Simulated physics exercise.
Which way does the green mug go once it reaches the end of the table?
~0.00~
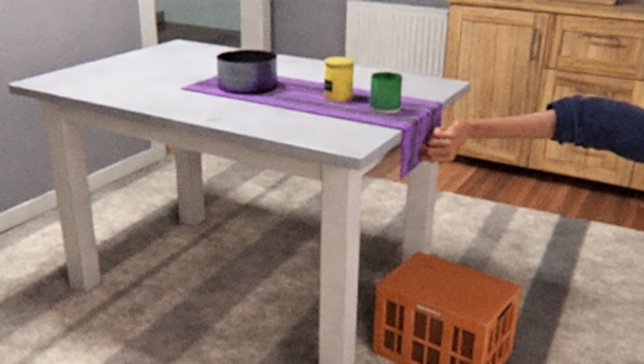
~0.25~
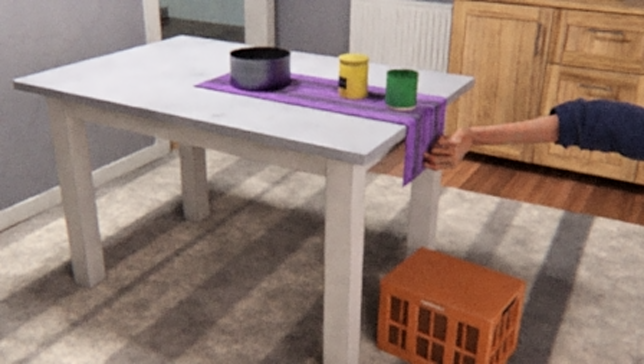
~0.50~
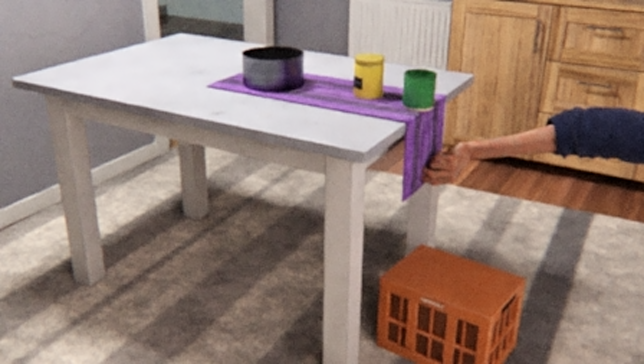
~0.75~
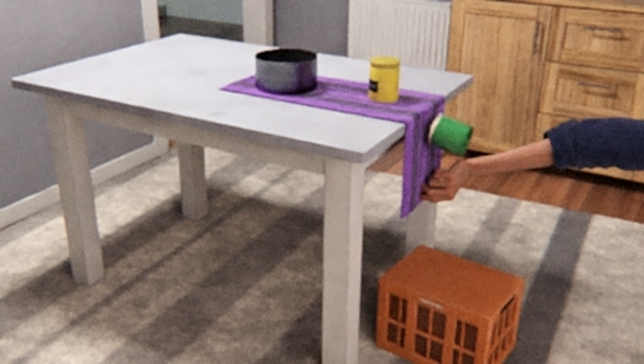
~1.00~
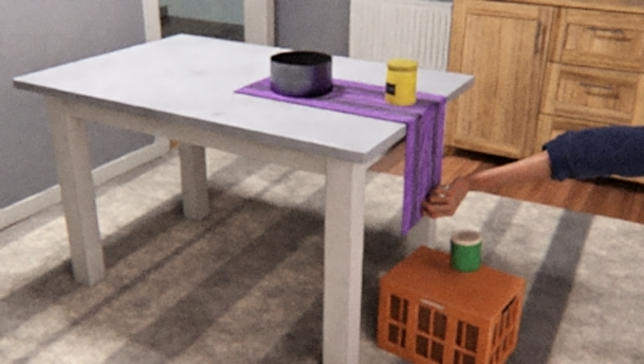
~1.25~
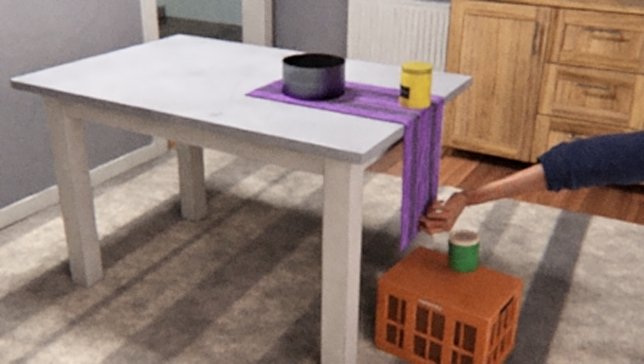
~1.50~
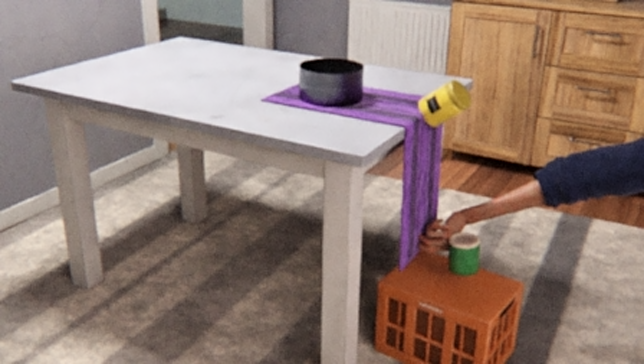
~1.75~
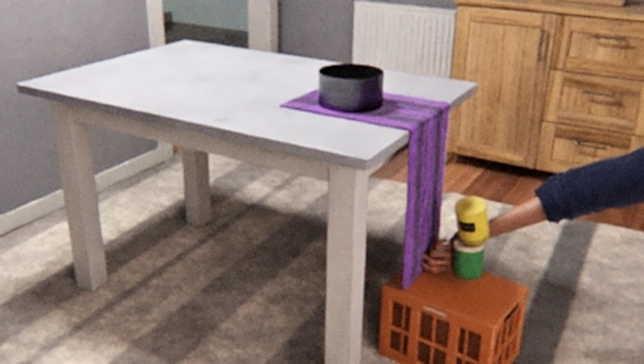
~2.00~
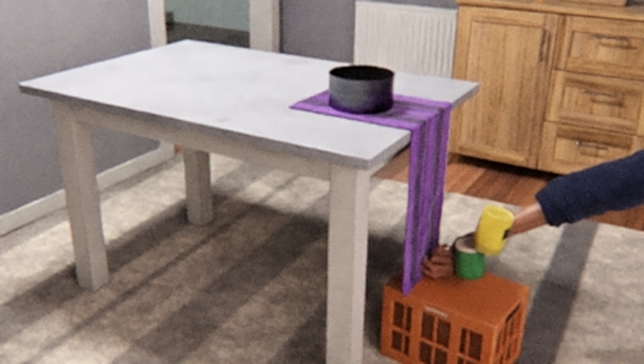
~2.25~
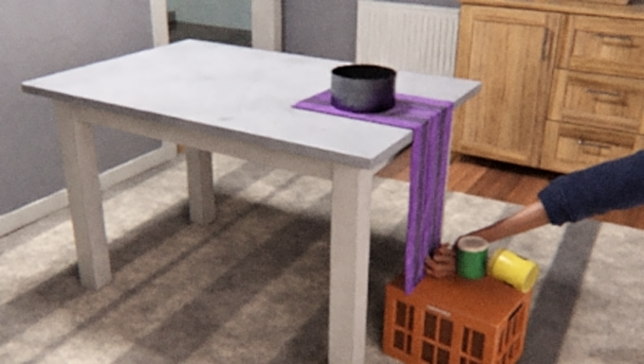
The green mug tips over the edge and moves down, landing on top of the orange crate.
